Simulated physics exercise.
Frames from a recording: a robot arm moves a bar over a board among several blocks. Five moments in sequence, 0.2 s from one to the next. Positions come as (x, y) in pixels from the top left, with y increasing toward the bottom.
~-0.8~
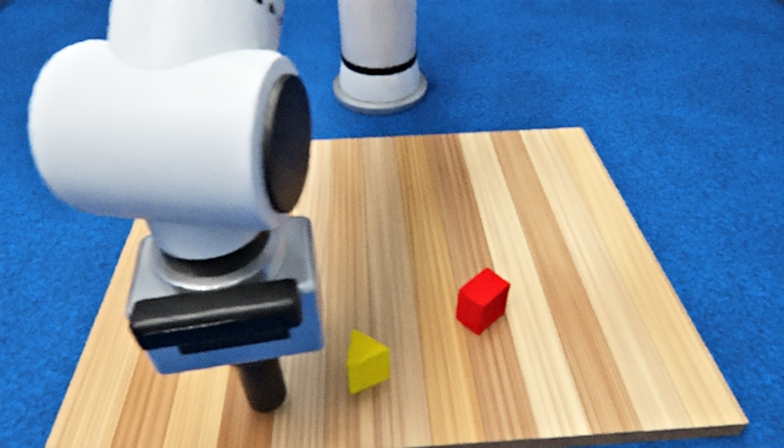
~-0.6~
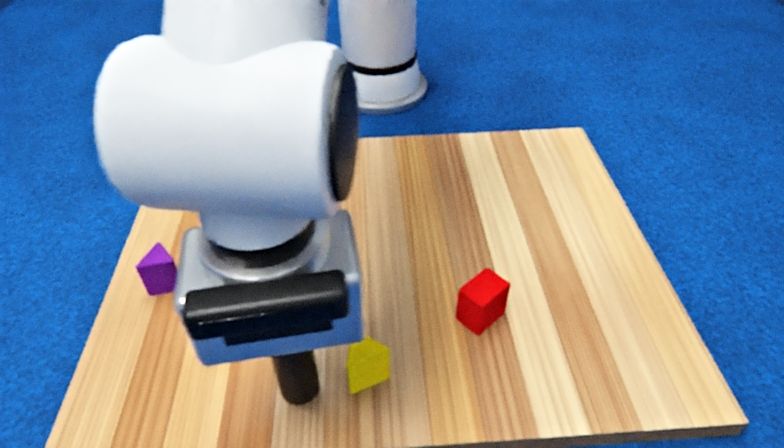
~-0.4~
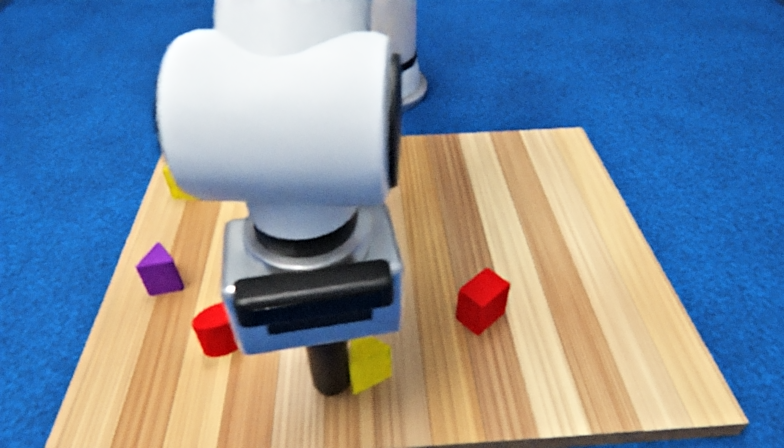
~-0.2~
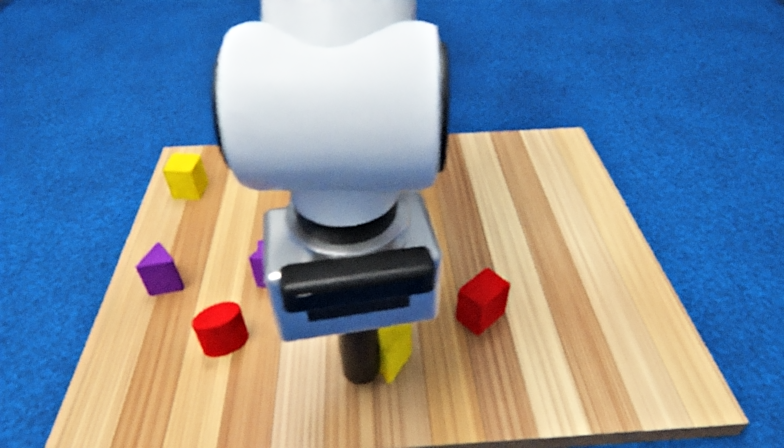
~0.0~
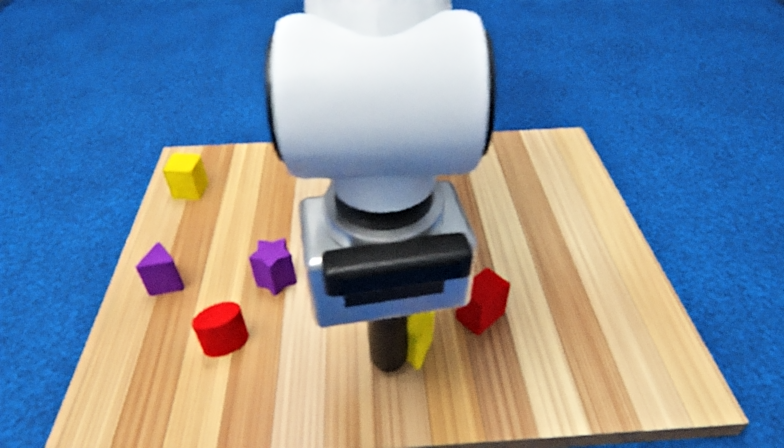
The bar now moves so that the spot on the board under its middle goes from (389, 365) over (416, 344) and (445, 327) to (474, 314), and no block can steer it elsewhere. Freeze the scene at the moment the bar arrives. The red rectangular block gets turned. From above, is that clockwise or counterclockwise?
Looking from above, the answer is clockwise.
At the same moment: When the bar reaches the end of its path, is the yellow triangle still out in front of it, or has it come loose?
Still in front.
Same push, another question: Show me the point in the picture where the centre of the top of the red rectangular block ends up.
Somewhere near (525, 268).
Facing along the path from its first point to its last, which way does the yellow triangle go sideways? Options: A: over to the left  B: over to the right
A: Over to the left.
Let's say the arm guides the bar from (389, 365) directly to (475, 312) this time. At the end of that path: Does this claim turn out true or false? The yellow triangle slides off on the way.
That is false.
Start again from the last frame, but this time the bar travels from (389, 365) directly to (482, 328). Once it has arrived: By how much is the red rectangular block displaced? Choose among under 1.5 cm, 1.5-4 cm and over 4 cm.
It is going to finish 1.5 to 4 cm from where it is now.
What follows on the original path. Halfway along, bar (432, 326); yellow triangle (457, 291); red rectangular block (498, 278), turned 25° clockwise.
At the end, bar (476, 305); yellow triangle (490, 264), turned 20° anticlockwise; red rectangular block (525, 268), turned 45° clockwise.
